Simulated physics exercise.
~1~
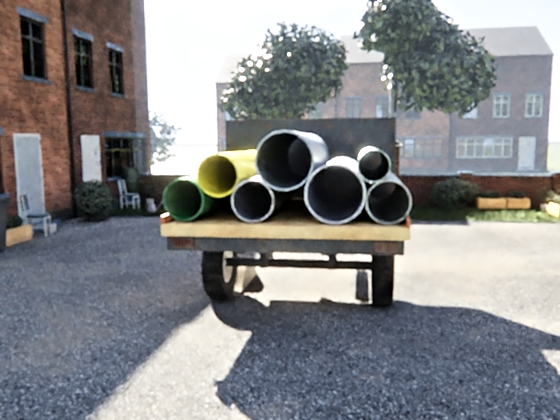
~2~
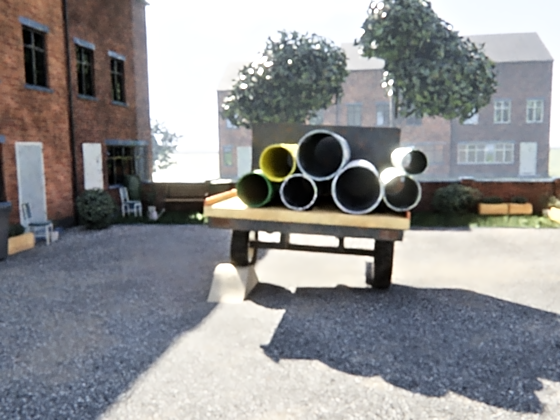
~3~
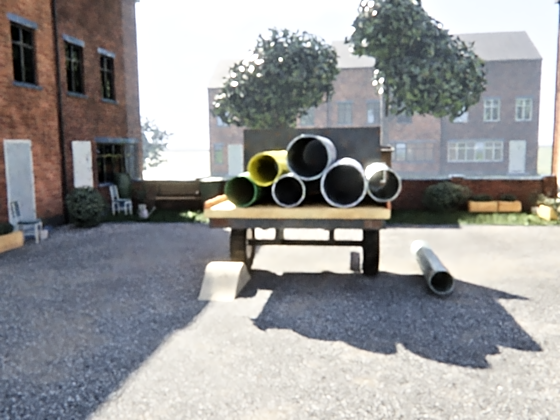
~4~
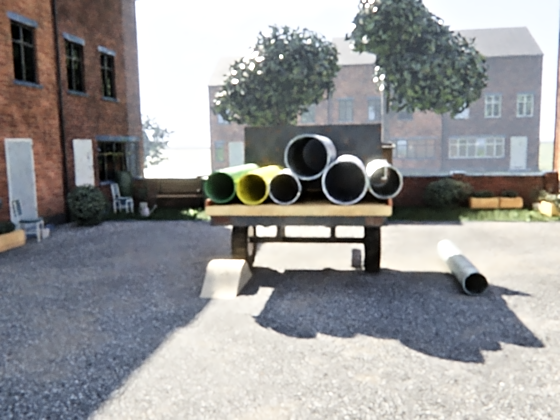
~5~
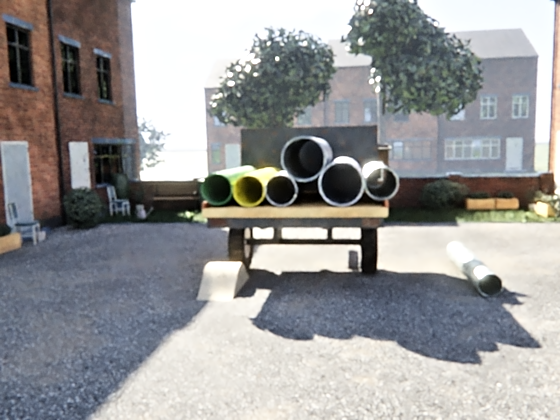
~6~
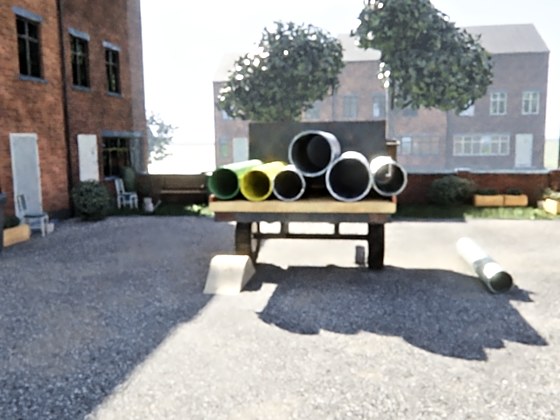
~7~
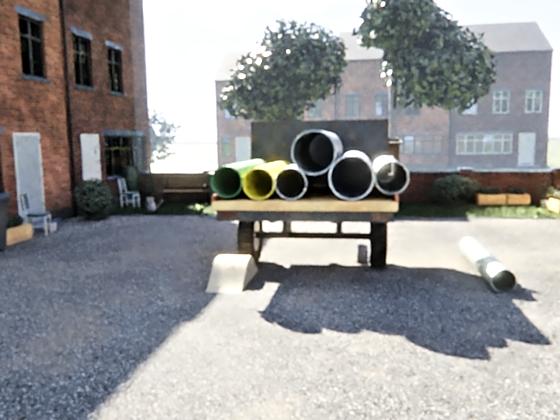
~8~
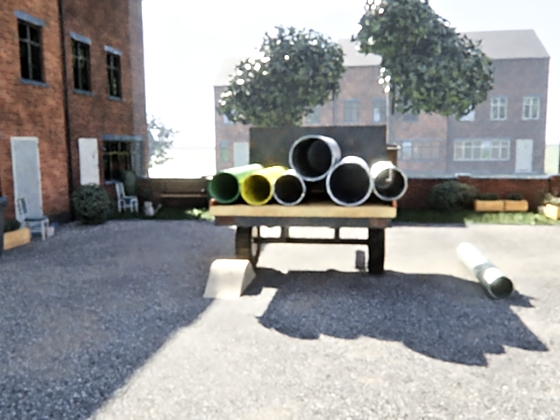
Flatbed trailer of loose pipes jolting over a hump, one grey pipe dropping off right, yellow and green settling aboard.
